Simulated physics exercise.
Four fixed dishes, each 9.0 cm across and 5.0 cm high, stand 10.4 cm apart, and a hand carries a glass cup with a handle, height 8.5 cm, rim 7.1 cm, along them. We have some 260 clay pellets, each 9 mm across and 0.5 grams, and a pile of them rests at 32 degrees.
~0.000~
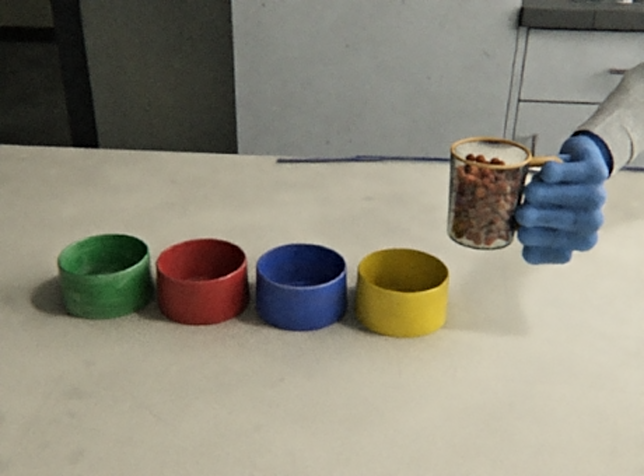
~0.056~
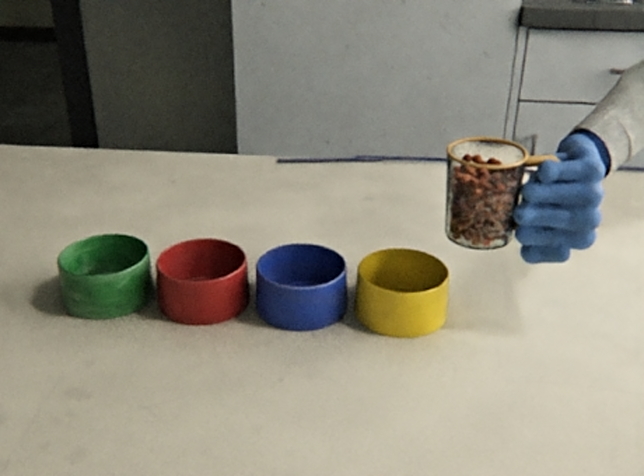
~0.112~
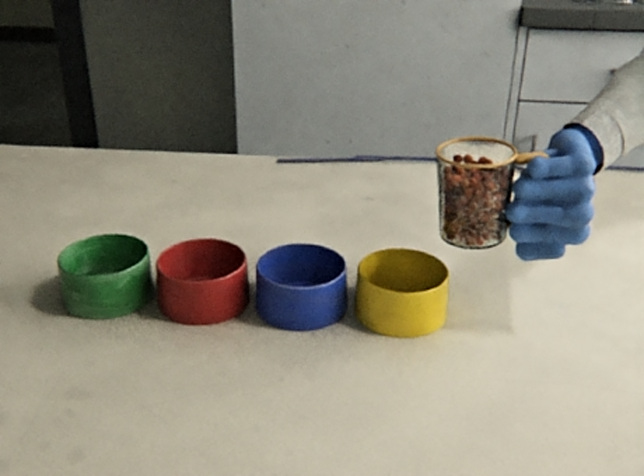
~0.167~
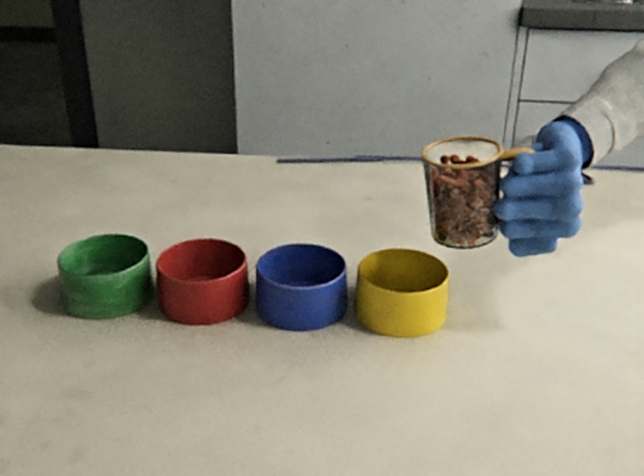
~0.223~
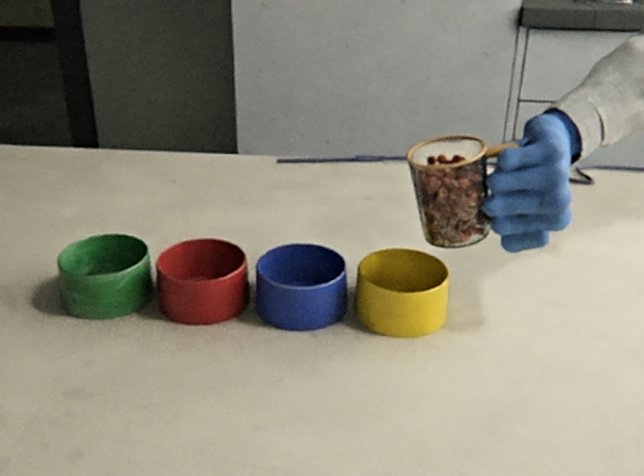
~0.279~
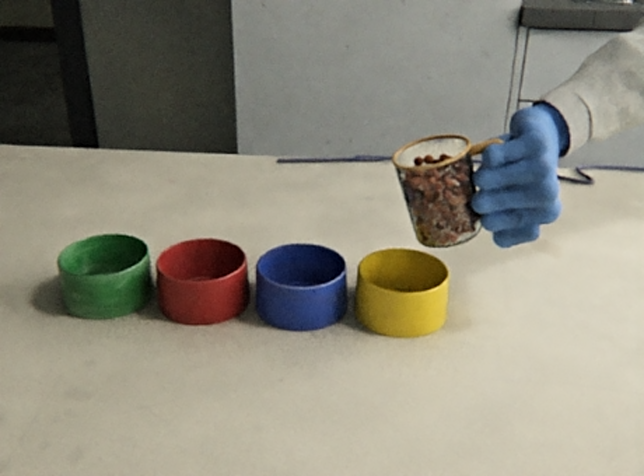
On a pale tabletop with green, red, blue and yellow dishes in a row, a blue-gloved hand holds a clear handled cup of small reddish-brown pieces, moves it left toward the yellow dish and gradually tilts it leftward.
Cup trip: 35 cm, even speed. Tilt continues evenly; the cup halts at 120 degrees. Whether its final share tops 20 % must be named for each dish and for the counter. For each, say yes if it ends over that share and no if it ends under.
Red - no, blue - no, green - yes, yellow - no, counter - no.
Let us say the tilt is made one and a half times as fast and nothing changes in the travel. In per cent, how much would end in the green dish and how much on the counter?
Green 10; counter 20.
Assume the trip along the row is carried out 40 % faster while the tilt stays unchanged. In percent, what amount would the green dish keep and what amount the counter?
Shares: Green 90, counter 10.
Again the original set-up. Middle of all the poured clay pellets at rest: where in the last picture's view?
Resting centre estimate: Around (101, 277).
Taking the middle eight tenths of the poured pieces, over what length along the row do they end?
Spread: Around 7 cm.
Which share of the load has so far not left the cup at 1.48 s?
85 %.
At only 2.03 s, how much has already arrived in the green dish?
Close to 90 per cent at that point.
Then, at 1.00 s, tilt 70 degrees; cup holds 100 %.
After 1.48 s, tilt 105 degrees; cup holds 85 %, red 5 %.
Then, at 2.03 s, tilt 120 degrees; cup holds 0 %, red 5 %, green 90 %.
In the end, at 2.5 s, red 5 %, blue 0 %, green 85 %, yellow 0 %, counter 10 %.
